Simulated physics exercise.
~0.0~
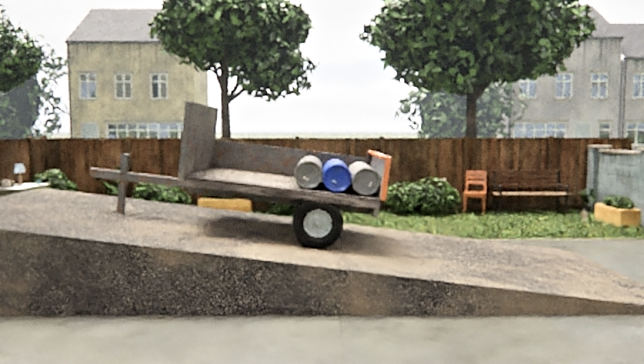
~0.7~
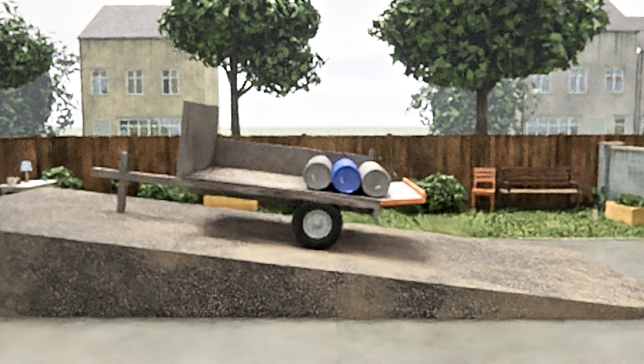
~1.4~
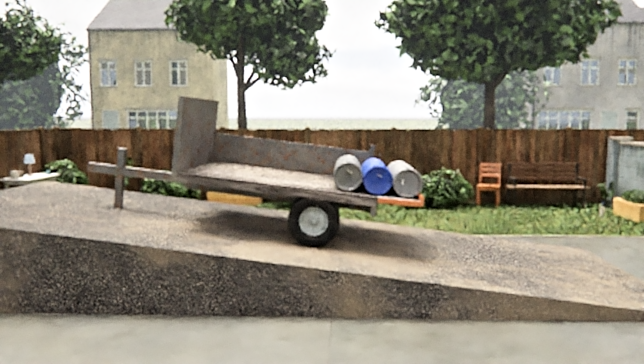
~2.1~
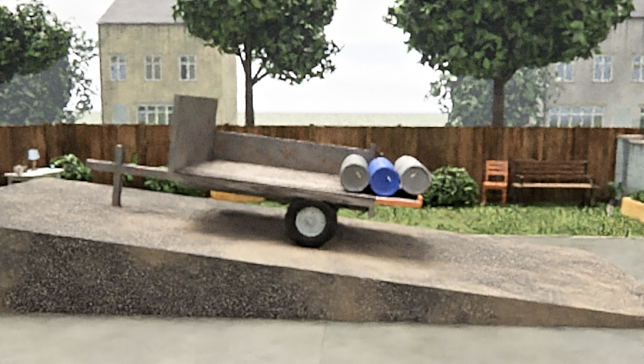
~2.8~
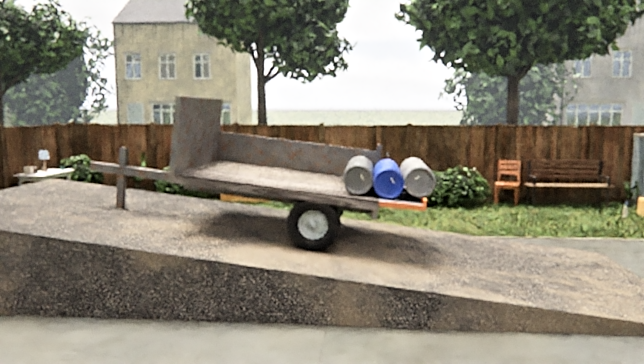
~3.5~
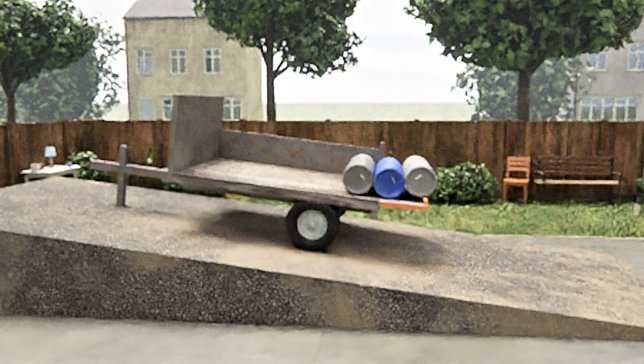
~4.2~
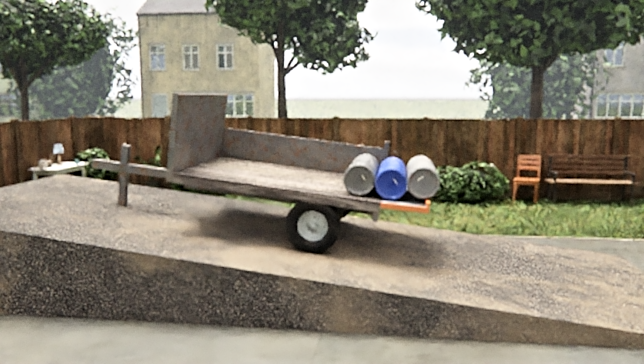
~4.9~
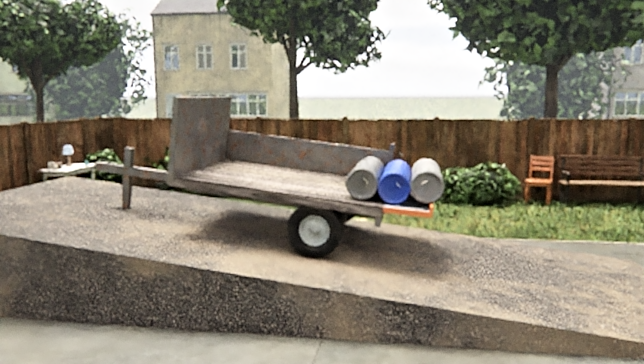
On a gravelly ramp in front of a wooden fence, a trailer's orange-edged tailgate dropped open, and three barrel-like cylinders, a blue one between two grey ones, rolled right along the bed until they stopped together, with the blue one resting on the lowered tailgate.
